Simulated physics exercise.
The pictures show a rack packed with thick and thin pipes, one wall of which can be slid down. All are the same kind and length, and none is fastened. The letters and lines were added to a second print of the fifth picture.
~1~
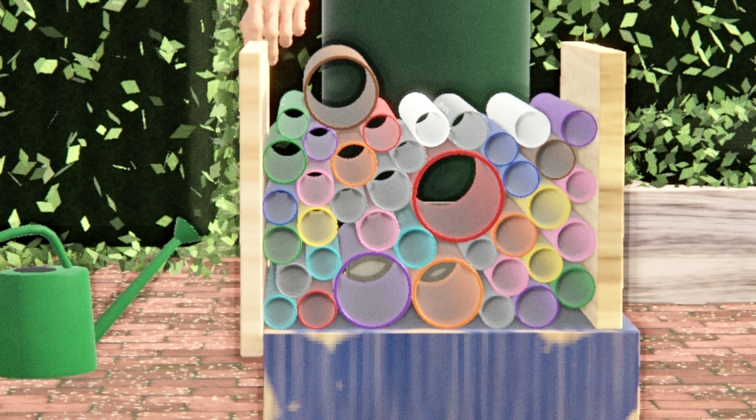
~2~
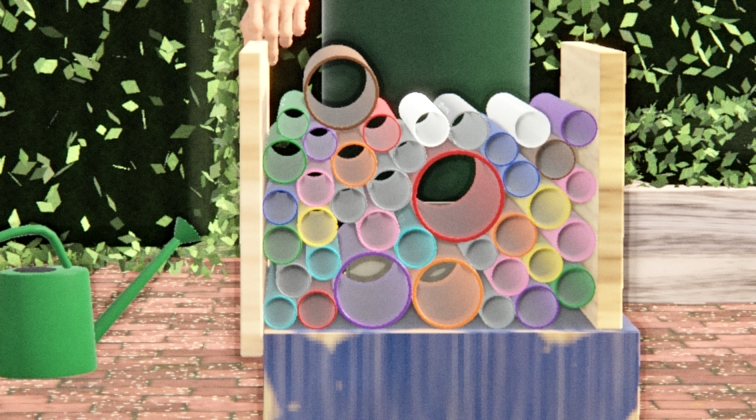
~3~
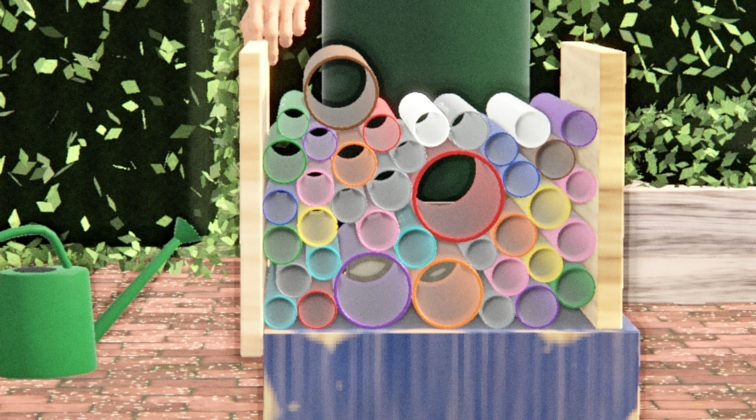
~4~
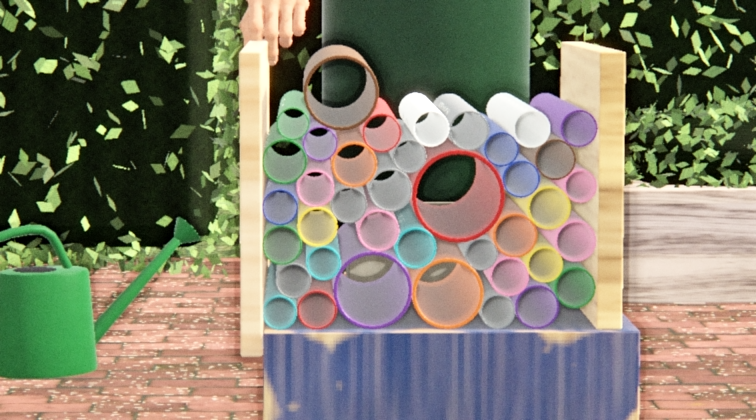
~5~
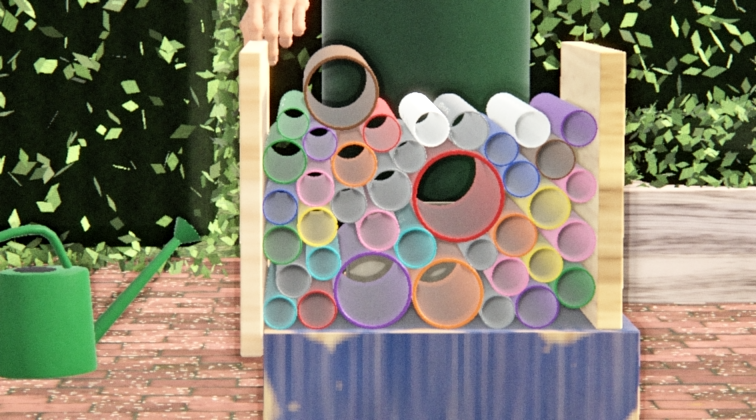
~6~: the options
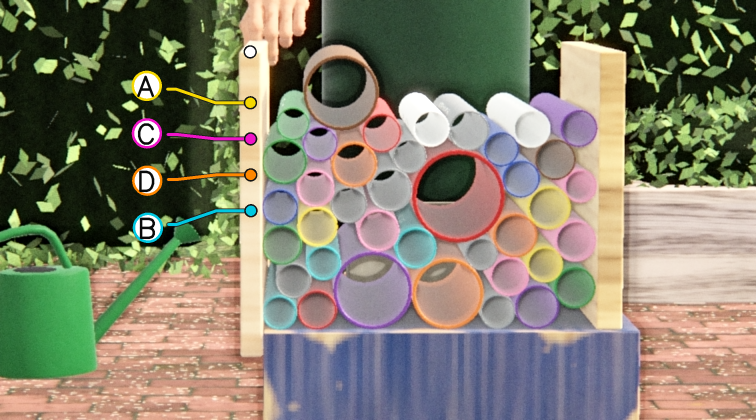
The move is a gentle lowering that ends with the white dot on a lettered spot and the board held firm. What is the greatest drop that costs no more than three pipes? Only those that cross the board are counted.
The lowest mark that will do is D.
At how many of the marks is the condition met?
Three of the four.
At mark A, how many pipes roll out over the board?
At A the number is none.
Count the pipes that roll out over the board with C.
The count is none.
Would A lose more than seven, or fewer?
It loses fewer than seven.
On the marked copy, A at (250, 103); B at (250, 211); C at (250, 139); D at (250, 174); the white dot at (250, 52).
With D. Early on, top of the board (262, 112).
Further on, top of the board (262, 174).
At the end, top of the board (262, 174), one out over the board.
As for the rest, A none out over the board; B four out over the board; C none out over the board.
